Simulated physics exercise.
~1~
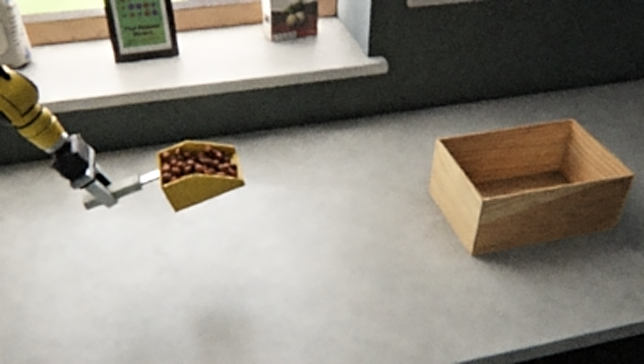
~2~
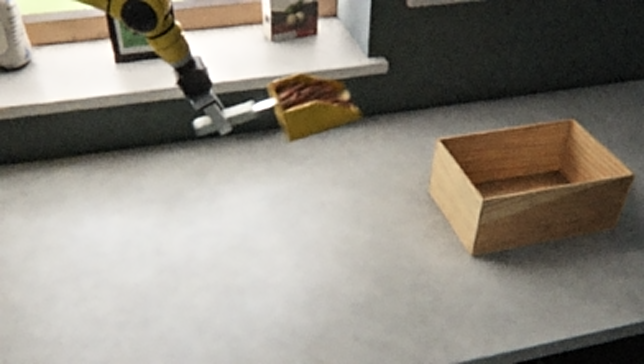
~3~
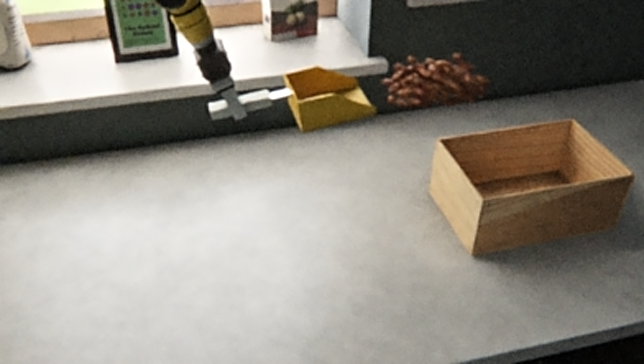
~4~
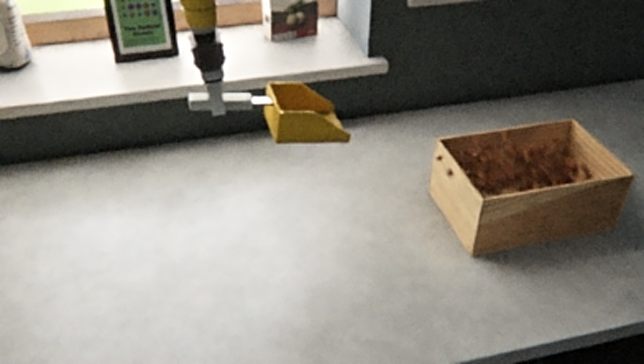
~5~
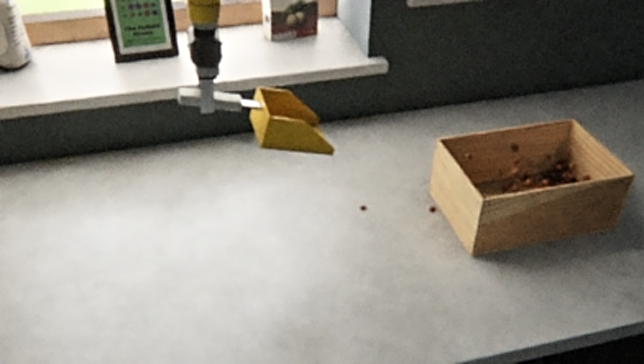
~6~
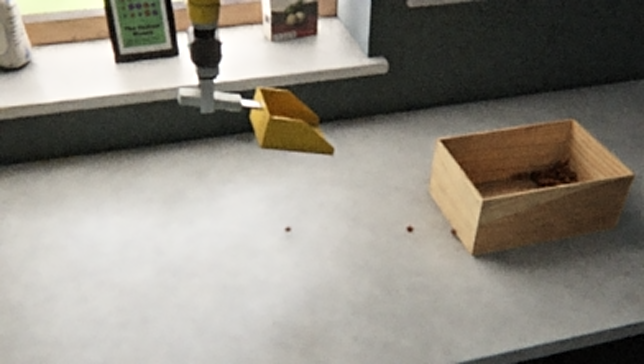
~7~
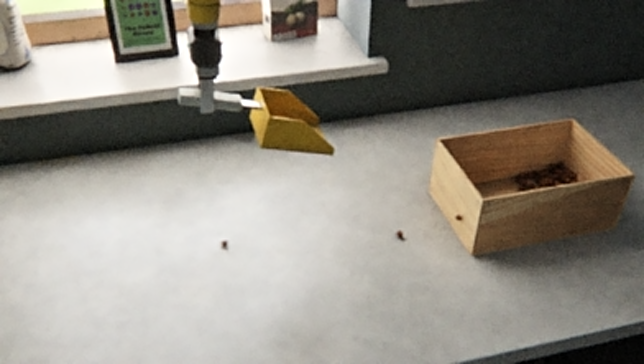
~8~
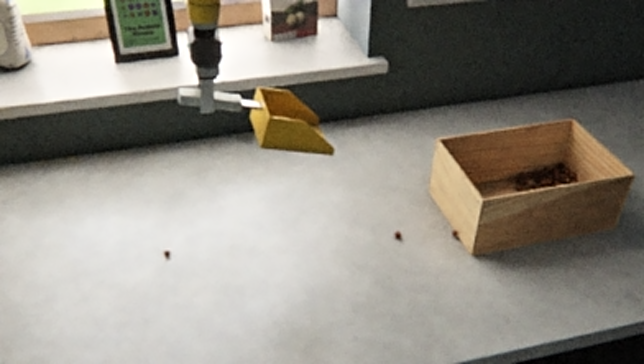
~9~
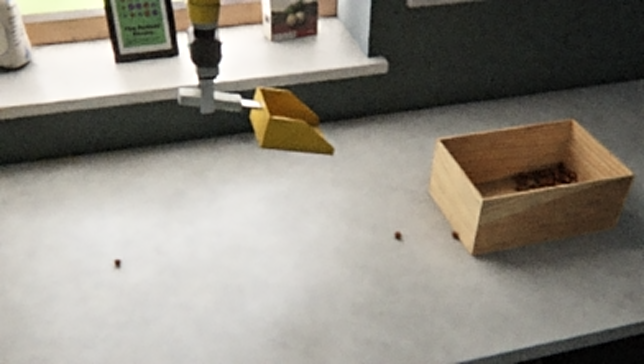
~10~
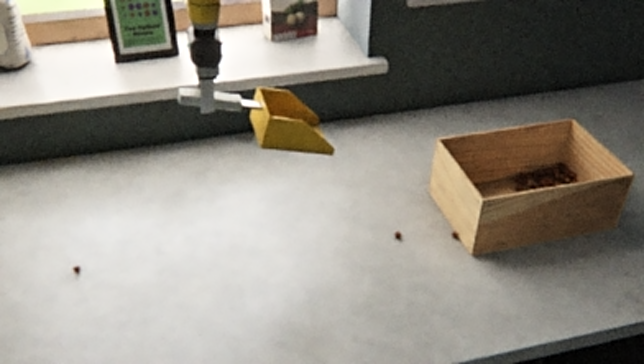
Robot arm swinging a yellow scoop and flinging brown nuts into a wooden box, a few landing outside on the grey counter.
